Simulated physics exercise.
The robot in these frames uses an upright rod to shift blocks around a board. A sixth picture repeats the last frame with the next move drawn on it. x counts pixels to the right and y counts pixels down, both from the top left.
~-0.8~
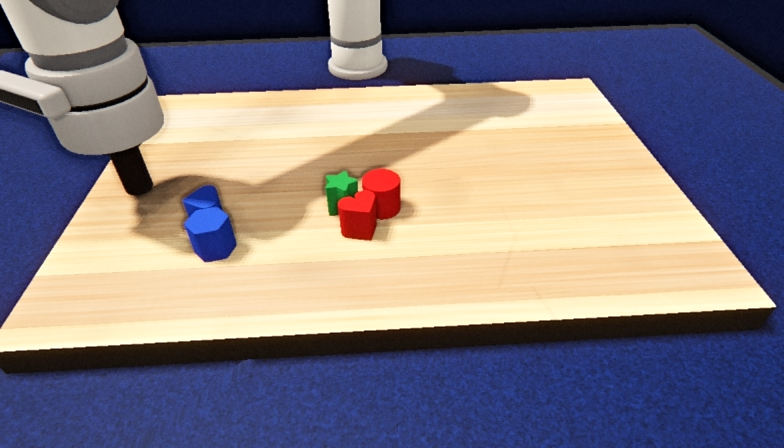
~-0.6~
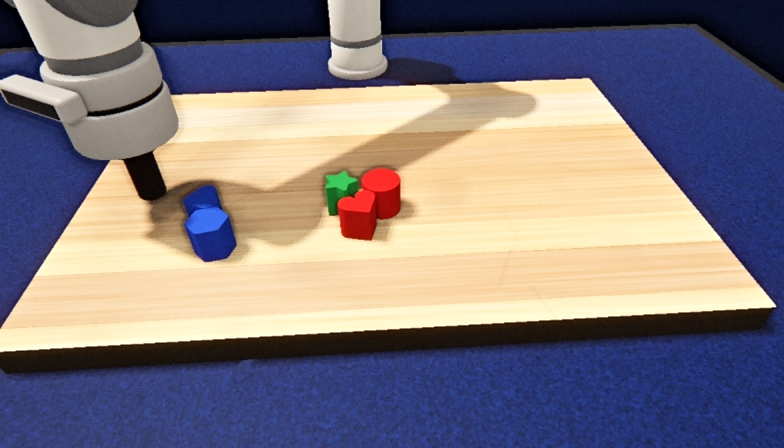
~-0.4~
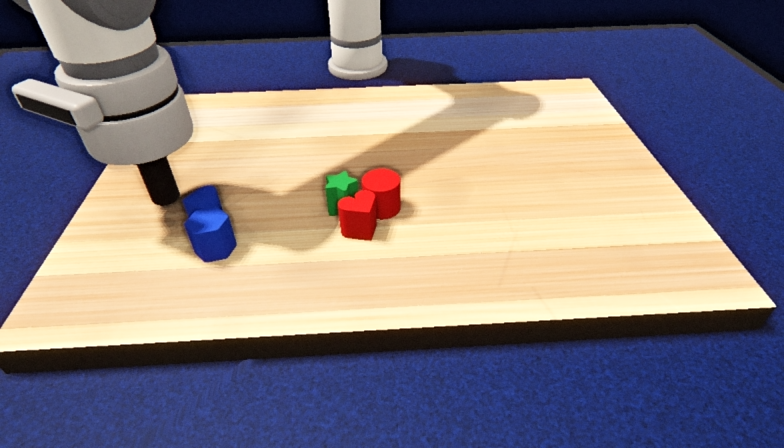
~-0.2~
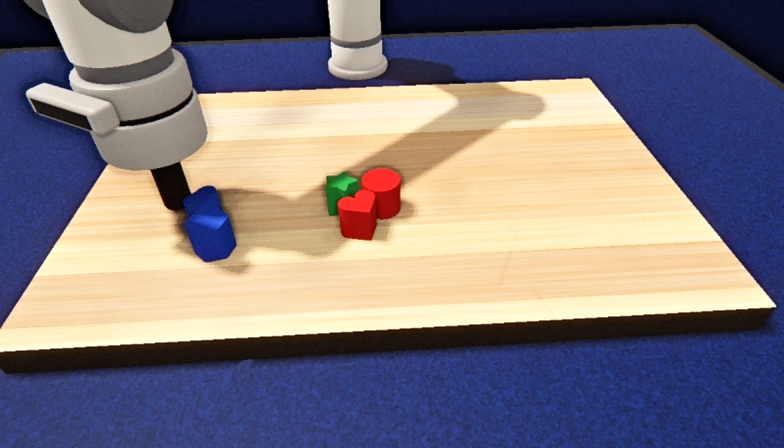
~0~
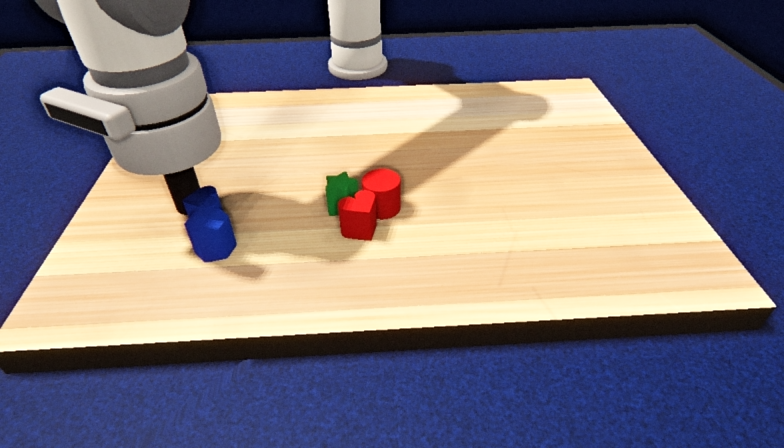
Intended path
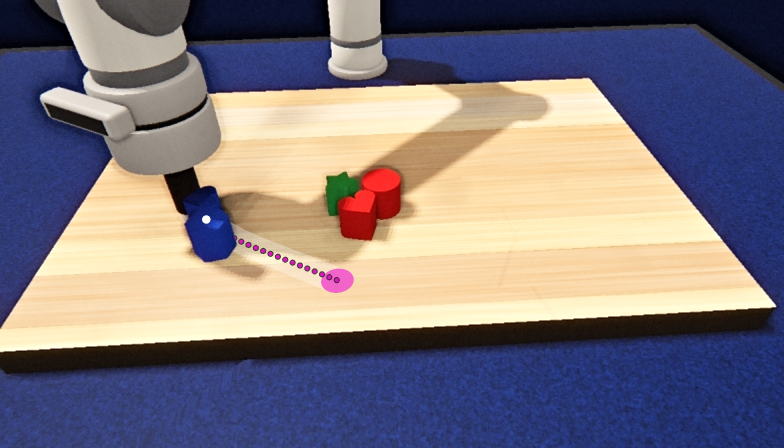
The clip shows a robot arm with a black rod moving a short way right and slightly toward the viewer, nearing two blue blocks on a wooden board, while they and the nearby green star and red blocks stay still.
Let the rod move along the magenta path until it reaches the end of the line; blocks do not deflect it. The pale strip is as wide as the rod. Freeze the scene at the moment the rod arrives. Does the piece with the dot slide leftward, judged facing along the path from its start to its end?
No, that is not how it ends up.
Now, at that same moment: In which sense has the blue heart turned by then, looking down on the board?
Viewed from above, counterclockwise.
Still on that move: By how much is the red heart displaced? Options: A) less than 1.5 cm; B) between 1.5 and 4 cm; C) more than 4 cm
It's A.
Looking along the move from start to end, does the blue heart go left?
Short answer: Yes.
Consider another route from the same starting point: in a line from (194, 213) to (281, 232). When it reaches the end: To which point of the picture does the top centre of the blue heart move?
Its top face will be centred at roughly (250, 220).
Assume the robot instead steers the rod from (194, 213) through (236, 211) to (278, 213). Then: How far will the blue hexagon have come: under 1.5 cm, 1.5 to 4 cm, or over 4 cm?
It travels less than 1.5 cm.
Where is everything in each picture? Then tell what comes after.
In the first picture, tip of the rod (140, 189), middles of tops, blue heart (203, 197), blue hexagon (206, 220), red heart (359, 201).
In the second picture, rod (154, 194), nothing pushed.
In the third picture, rod (167, 199), nothing pushed.
In the fourth picture, rod (179, 203), nothing pushed.
In the fifth picture, rod (192, 208), blue heart (203, 197), blue hexagon (206, 220), red heart (359, 201).
The line goes from (194, 213) by way of (232, 237) and (282, 258) to (337, 280); the dot is on the blue hexagon.
On the path given first. One third of the way, rod (231, 232); blue heart (252, 212), turned 20° anticlockwise; blue hexagon (211, 233), turned 55° clockwise.
Two thirds of the way, rod (281, 253); blue heart (303, 217), turned 65° anticlockwise; blue hexagon (212, 237), turned 75° clockwise.
At the end, rod (337, 275); blue heart (310, 216), turned 85° anticlockwise; blue hexagon (212, 237), turned 75° clockwise; red heart unmoved.
